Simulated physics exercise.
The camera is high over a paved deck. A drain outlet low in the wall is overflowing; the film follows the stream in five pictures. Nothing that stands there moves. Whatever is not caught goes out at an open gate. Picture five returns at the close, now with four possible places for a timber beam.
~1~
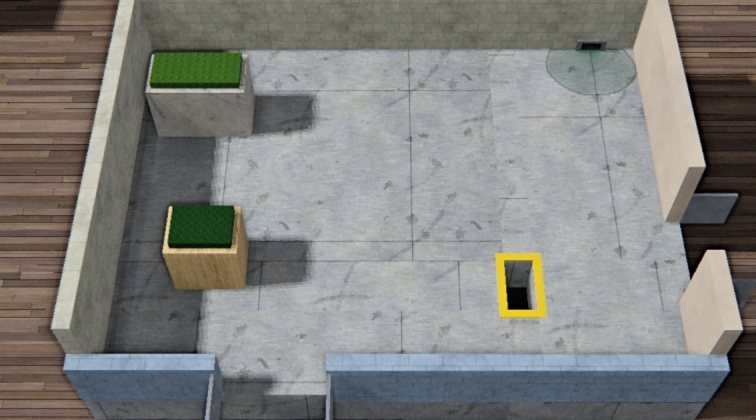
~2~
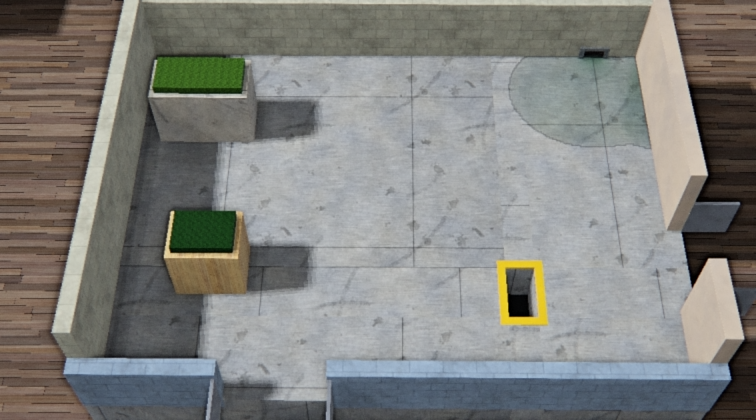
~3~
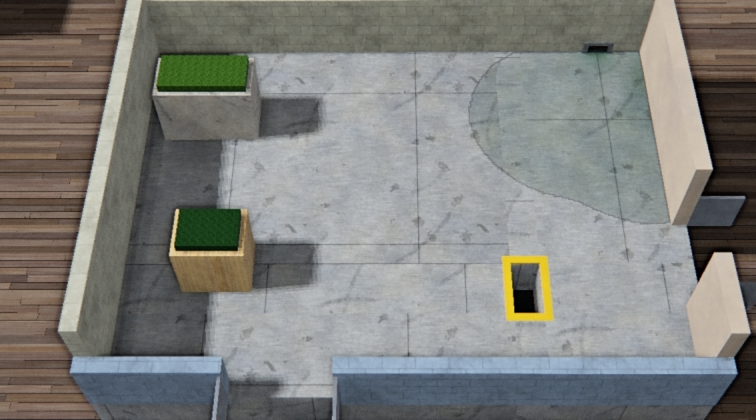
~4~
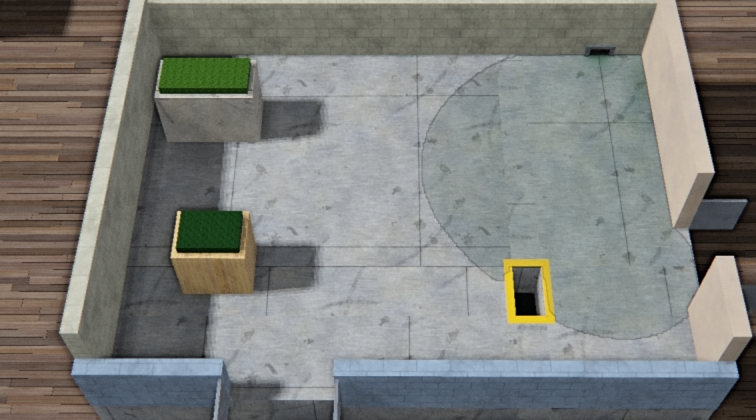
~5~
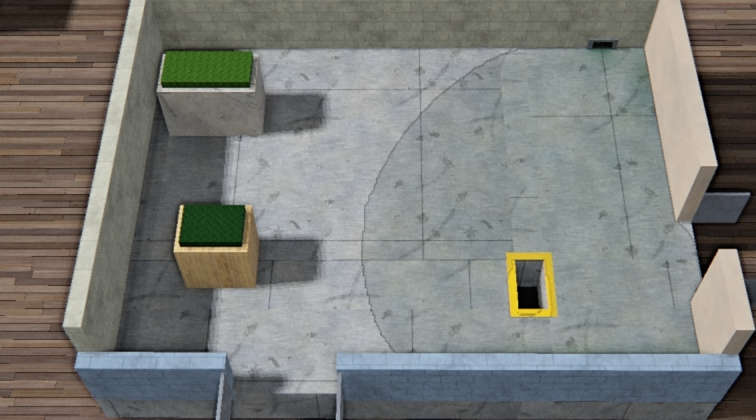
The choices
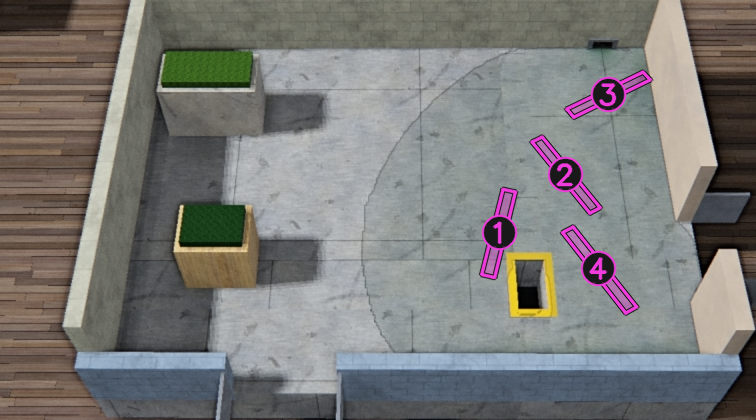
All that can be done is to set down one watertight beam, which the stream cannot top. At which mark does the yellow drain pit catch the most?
Take 1.
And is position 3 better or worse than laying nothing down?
Worse.
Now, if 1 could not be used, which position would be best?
Here it is position 4.
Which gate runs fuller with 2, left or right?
More leaves on the left.
On the marked copy, 1 from (488, 276) to (509, 190); 2 from (537, 139) to (595, 210); 3 from (570, 113) to (646, 75); 4 from (567, 229) to (631, 310).
With 1, about 32 % of the stream goes into the yellow drain pit, about 65 % out by the gates.
With 2, about 13 % of the stream goes into the yellow drain pit, about 85 % out by the gates.
With 3, about 12 % of the stream goes into the yellow drain pit, about 84 % out by the gates.
With 4, about 24 % of the stream goes into the yellow drain pit, about 73 % out by the gates.
